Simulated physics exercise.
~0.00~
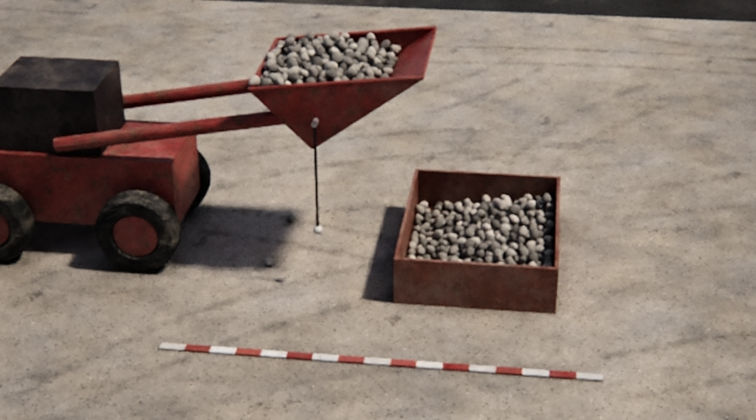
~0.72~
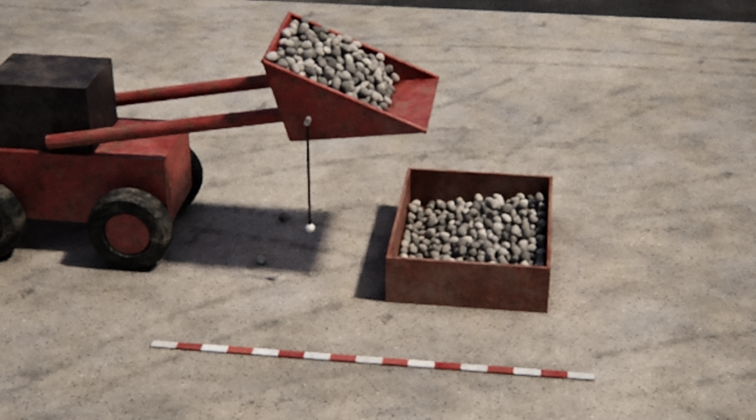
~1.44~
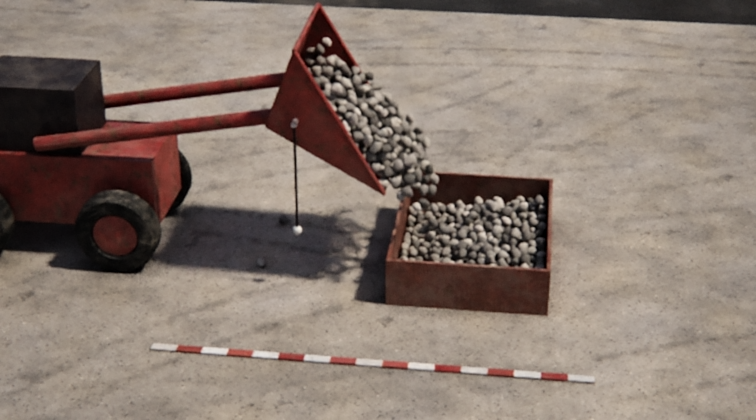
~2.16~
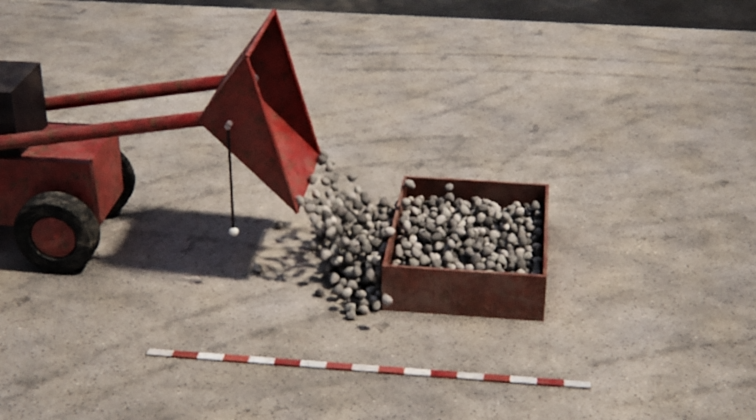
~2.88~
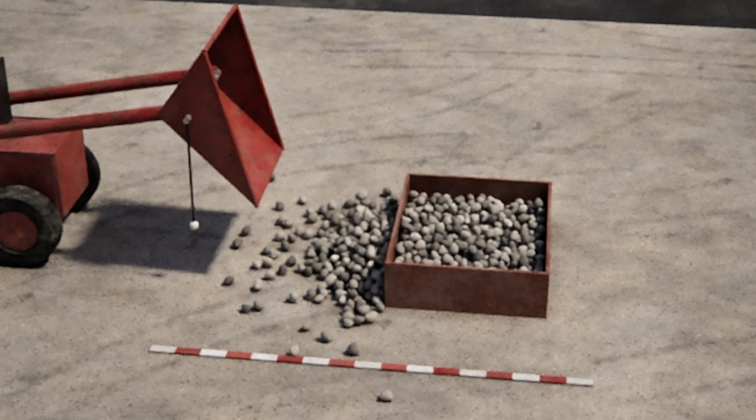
At first, a red loader with black wheels holds a raised bucket full of grey stones near an open rusty-red box already partly filled with similar stones. The bucket tilts forward, and the stones slide toward its lower lip. They begin pouring out at the box's left edge as the machine starts backing away to the left. The rest of the stream falls short, landing on the ground beside the box. By the end, the emptied bucket hangs steeply tipped, the box is fuller, and a loose heap with scattered stones lies against its left side.
